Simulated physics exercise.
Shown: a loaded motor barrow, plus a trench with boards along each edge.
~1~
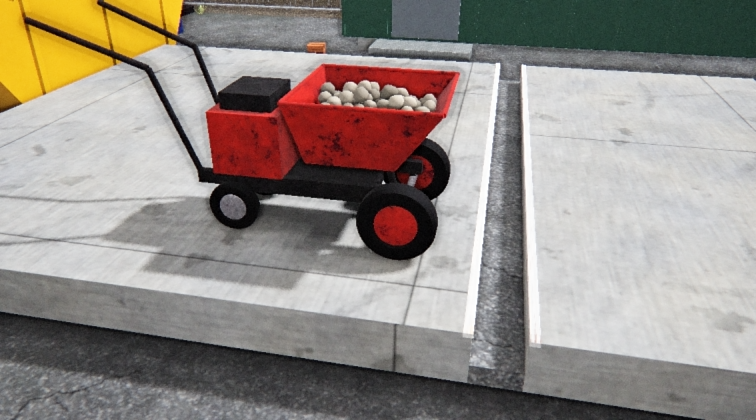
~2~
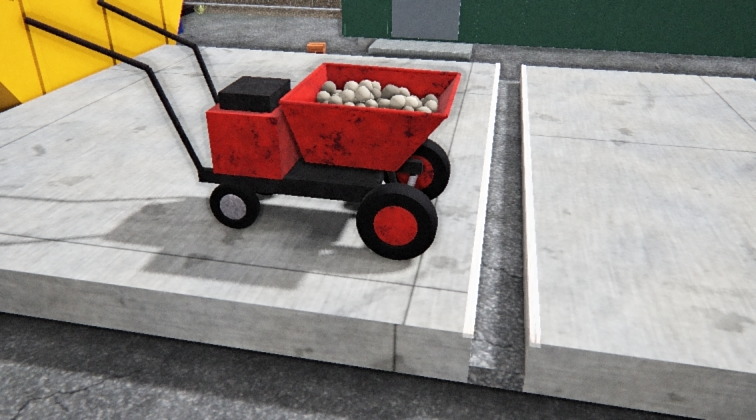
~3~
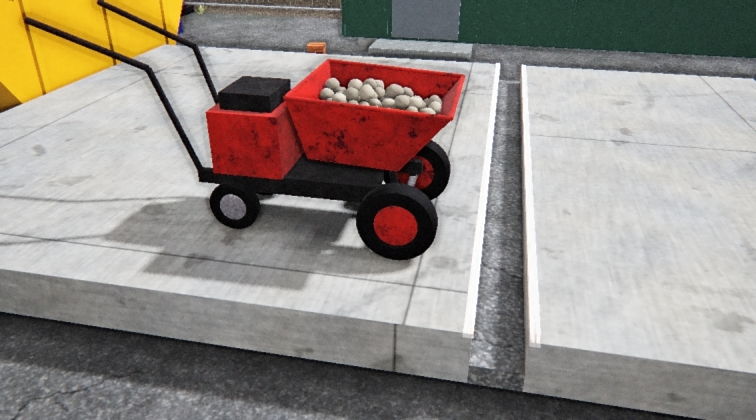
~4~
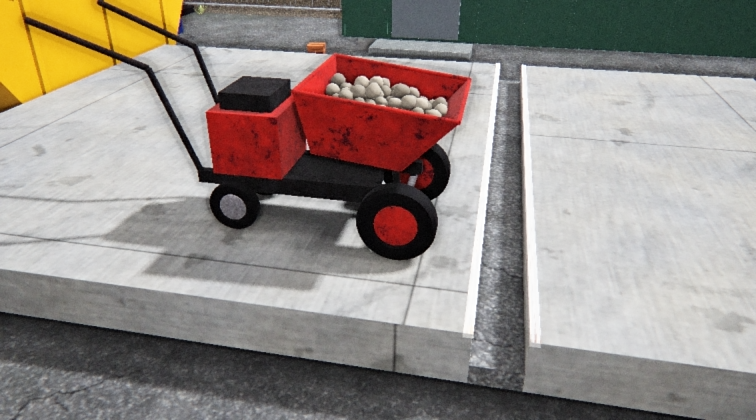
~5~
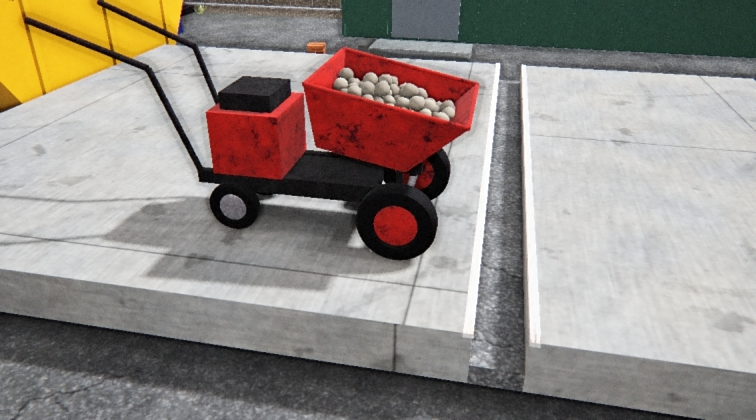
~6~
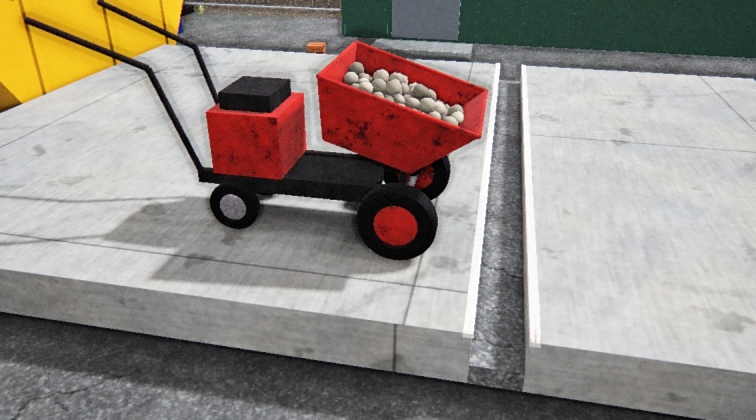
A red skip full of rounded, pale stones starts level on a small motor barrow, then tilts gradually forward to the right, its rear rising. The barrow has black handles at left, a red box with a black top, and red-centred front wheels, beside a narrow trench between pale slabs. Seen from slightly above in a paved yard, with yellow and green behind, the wheels and camera stay still.
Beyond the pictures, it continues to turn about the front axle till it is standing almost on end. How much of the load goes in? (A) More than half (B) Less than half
B.
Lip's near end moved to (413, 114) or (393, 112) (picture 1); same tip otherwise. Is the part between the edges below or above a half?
Initially past the halfway mark, next past the halfway mark.
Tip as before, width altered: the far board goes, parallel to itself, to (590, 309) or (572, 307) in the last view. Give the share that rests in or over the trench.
For the first it's 90 per cent, for the second 80 per cent.
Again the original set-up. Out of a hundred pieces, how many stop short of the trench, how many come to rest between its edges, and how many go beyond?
Short 0, between 10, beyond 75 per cent.
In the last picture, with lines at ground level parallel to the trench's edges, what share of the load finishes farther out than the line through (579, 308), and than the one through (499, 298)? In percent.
Estimate, first then second: 50 %, 80 %.
Soon, skip tipped steeply; all in the skip.
A while on, skip tipped right over; most in the skip; a stray few in or heaped over the trench; about a quarter beyond it; a stray few falling.
Towards the end, skip tipped right over; about a quarter in the skip; a small part in or heaped over the trench; about two thirds beyond it.
Finally, skip tipped right over; a small part in the skip; a small part in or heaped over the trench; most beyond it.
